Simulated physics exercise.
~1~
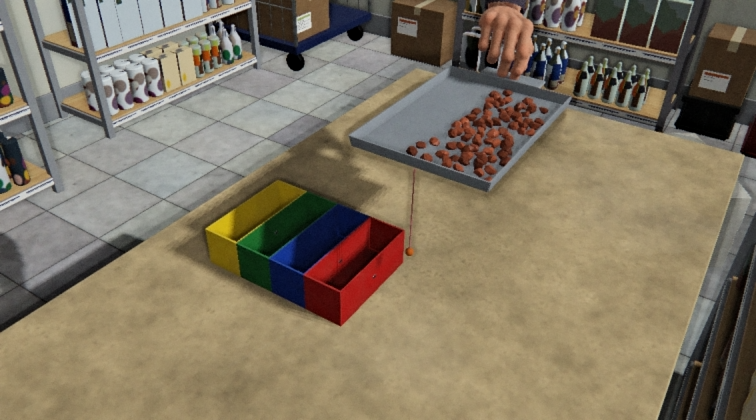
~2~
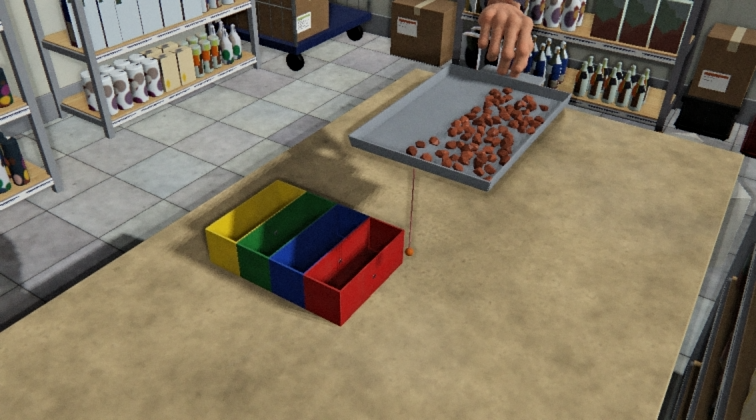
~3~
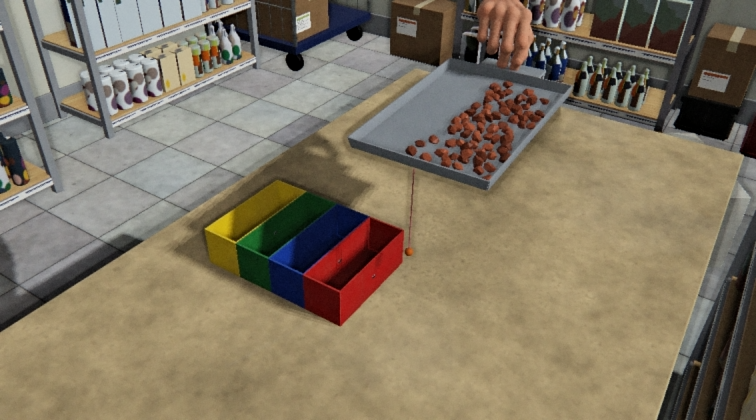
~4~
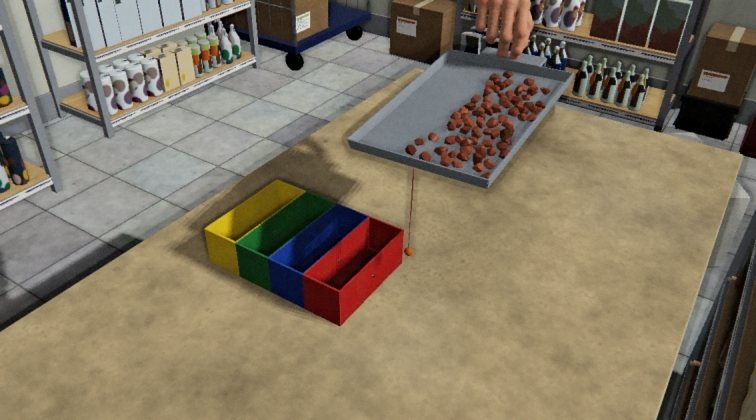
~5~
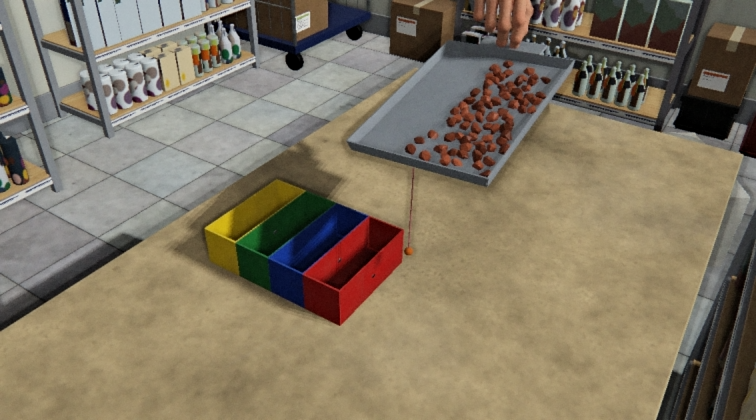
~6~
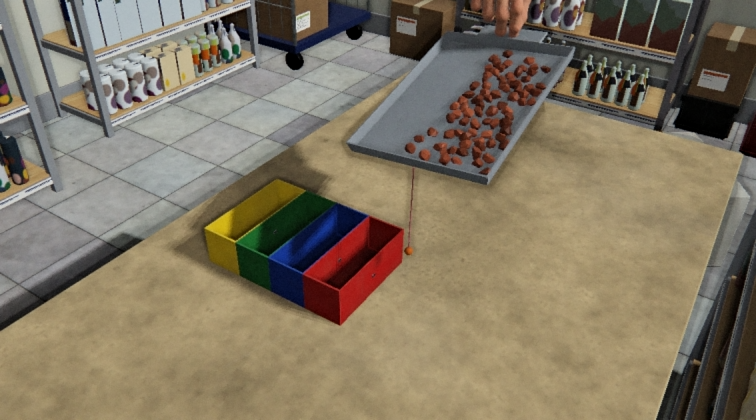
In a stockroom, a hand gradually raising the far end of a gray tray of reddish-brown chunks above a four-color sorting box.
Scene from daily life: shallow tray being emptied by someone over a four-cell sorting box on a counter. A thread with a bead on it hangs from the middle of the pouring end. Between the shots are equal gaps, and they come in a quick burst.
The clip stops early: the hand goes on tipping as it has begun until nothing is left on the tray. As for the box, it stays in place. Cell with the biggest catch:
Red.
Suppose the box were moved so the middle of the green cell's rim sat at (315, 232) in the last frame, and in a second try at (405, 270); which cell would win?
For the first position it is that blue cell, and for the second it is that yellow cell.
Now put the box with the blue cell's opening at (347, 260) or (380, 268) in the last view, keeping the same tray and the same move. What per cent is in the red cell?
20 and 10 %.
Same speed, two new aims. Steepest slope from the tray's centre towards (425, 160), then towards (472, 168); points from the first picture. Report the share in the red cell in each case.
Respectively 10 % and 0 %.
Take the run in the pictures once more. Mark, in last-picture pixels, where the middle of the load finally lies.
Somewhere around (352, 288) in the last picture.
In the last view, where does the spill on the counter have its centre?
Middle in the last view: Roughly (387, 322).
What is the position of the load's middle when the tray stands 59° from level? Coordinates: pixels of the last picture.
Roughly (394, 144).
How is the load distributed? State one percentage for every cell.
Yellow cell: Roughly 0; green cell: Roughly 0; blue cell: Roughly 20; red cell: Roughly 40.
Soon, tray tipped steeply; most on the tray; a small part falling or outside the box.
A while on, tray tipped right over; about half on the tray; about a quarter in the blue cell; a small part in the red cell; a stray few in the green cell; a small part falling or outside the box.
Towards the end, tray tipped past a quarter turn; about a third in the red cell; about a quarter in the blue cell; a stray few in the green cell; about a third falling or outside the box.
Finally, tray tipped past a quarter turn; about a third in the red cell; about a quarter in the blue cell; a stray few in the green cell; none in the yellow cell; about a third outside the box.
